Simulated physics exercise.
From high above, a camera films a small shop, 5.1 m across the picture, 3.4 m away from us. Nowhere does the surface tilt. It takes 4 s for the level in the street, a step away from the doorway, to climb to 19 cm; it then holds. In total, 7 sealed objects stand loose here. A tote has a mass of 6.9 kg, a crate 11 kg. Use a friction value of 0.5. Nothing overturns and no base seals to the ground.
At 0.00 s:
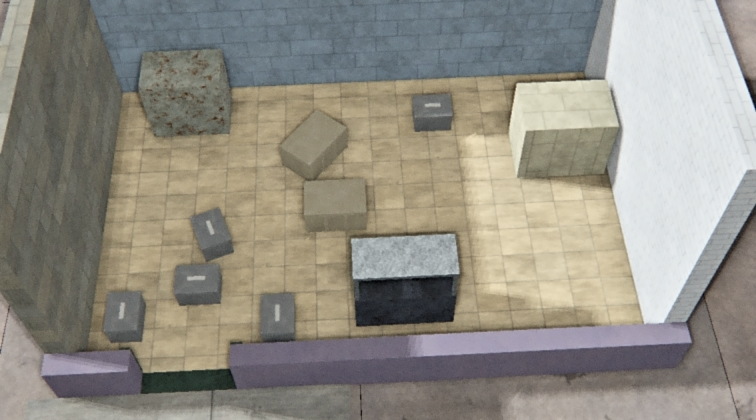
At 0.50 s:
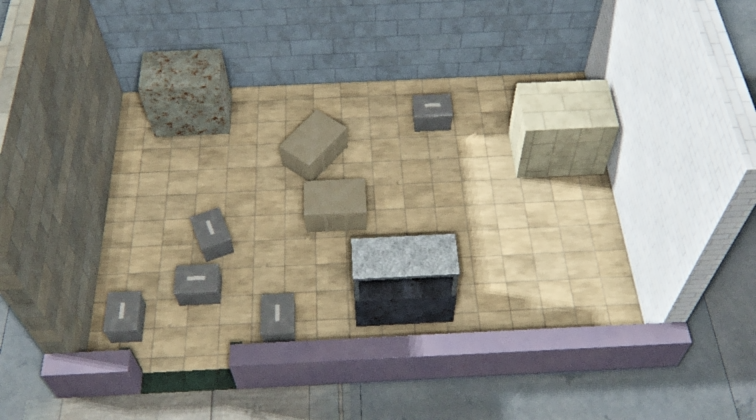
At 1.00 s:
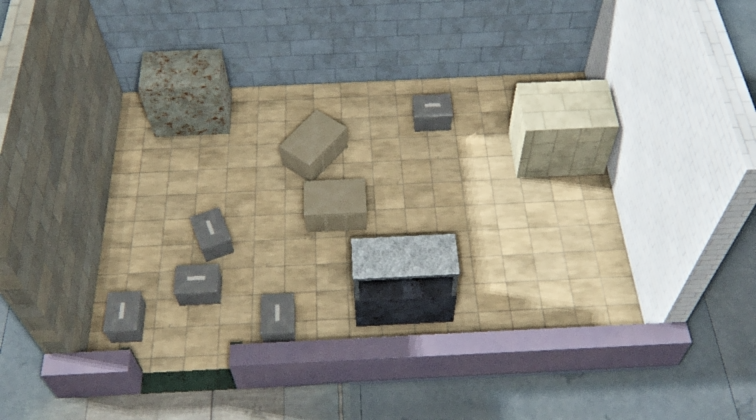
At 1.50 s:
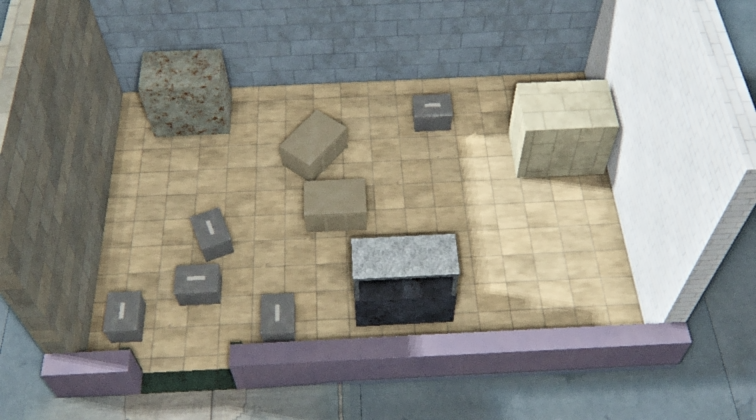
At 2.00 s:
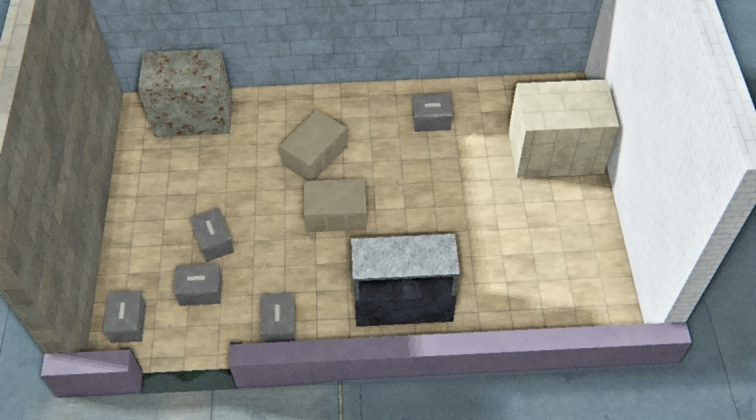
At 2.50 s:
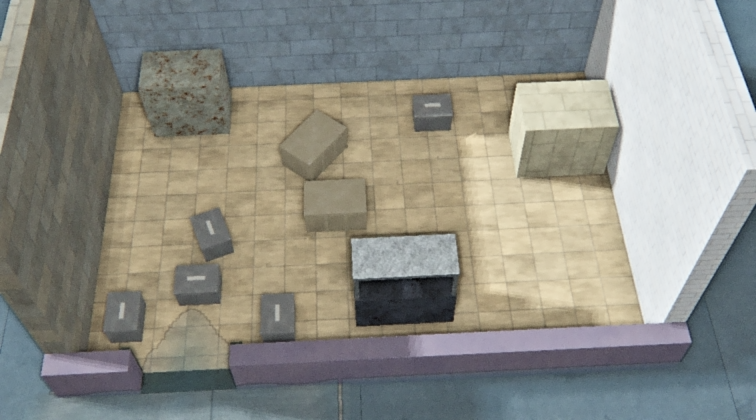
A small shop with a tan tiled floor, a blue-grey back wall and a low purple front wall is seen from high above. A speckled block, two brown boxes, a cream block and a dark counter with a pale top stand among small grey boxes. The camera and objects stay still while the ground outside turns bluish and a thin sheet of water enters through the doorway.
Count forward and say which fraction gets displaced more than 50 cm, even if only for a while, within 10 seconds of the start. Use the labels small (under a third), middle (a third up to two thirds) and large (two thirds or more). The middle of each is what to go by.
Middle.
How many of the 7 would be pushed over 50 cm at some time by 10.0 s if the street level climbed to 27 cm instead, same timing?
Then 5.
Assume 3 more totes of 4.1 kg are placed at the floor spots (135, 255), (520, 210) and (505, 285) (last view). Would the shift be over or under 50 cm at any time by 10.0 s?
The three, in order: Larger, smaller shift, smaller shift.
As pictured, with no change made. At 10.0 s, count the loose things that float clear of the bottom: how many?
The count is 2.
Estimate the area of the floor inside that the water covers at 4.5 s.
Somewhere around 4.5 m2, roughly.
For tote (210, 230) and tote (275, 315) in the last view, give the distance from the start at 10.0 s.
In that order: 350 cm, 0 cm.
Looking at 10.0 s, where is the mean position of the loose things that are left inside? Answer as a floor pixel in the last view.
(338, 192).
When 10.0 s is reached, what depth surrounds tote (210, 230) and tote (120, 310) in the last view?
First roughly 5 cm, second roughly 7 cm.
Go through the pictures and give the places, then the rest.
The first frame shows a tote at (196, 279) rests on the ground; a crate at (335, 197), on the bottom; water covers 0.0 m2; 0 of 7 have shifted.
The second frame shows a tote at (196, 279), on the bottom; a crate at (335, 197), on the bottom; water covers 0.0 m2; 0 of 7 have shifted.
The third frame shows a tote at (196, 279) rests on the ground; a crate at (335, 197), on the bottom; water covers 0.0 m2; 0 of 7 have shifted.
The fourth frame shows a tote at (196, 279), on the bottom; a crate at (335, 197), on the bottom; 0.0 m2 under water; 0 of 7 have shifted.
The fifth frame shows a tote at (196, 279) rests on the ground; a crate at (335, 197) rests on the ground; water covers 0.0 m2; 0 of 7 have shifted.
The sixth frame shows a tote at (196, 279), on the bottom; a crate at (335, 197) rests on the ground; water covers 0.3 m2; 0 of 7 have shifted.
After 3.5 s 0 of 7 are over 50 cm from their spots; 0 afloat.
After 4.5 s 0 of 7 are over 50 cm from their spots; 0 afloat.
After 7.0 s 2 of 7 are over 50 cm from their spots; 2 afloat.
After 10.0 s 3 of 7 are over 50 cm from their spots, and 3 have been at some point; 2 afloat.
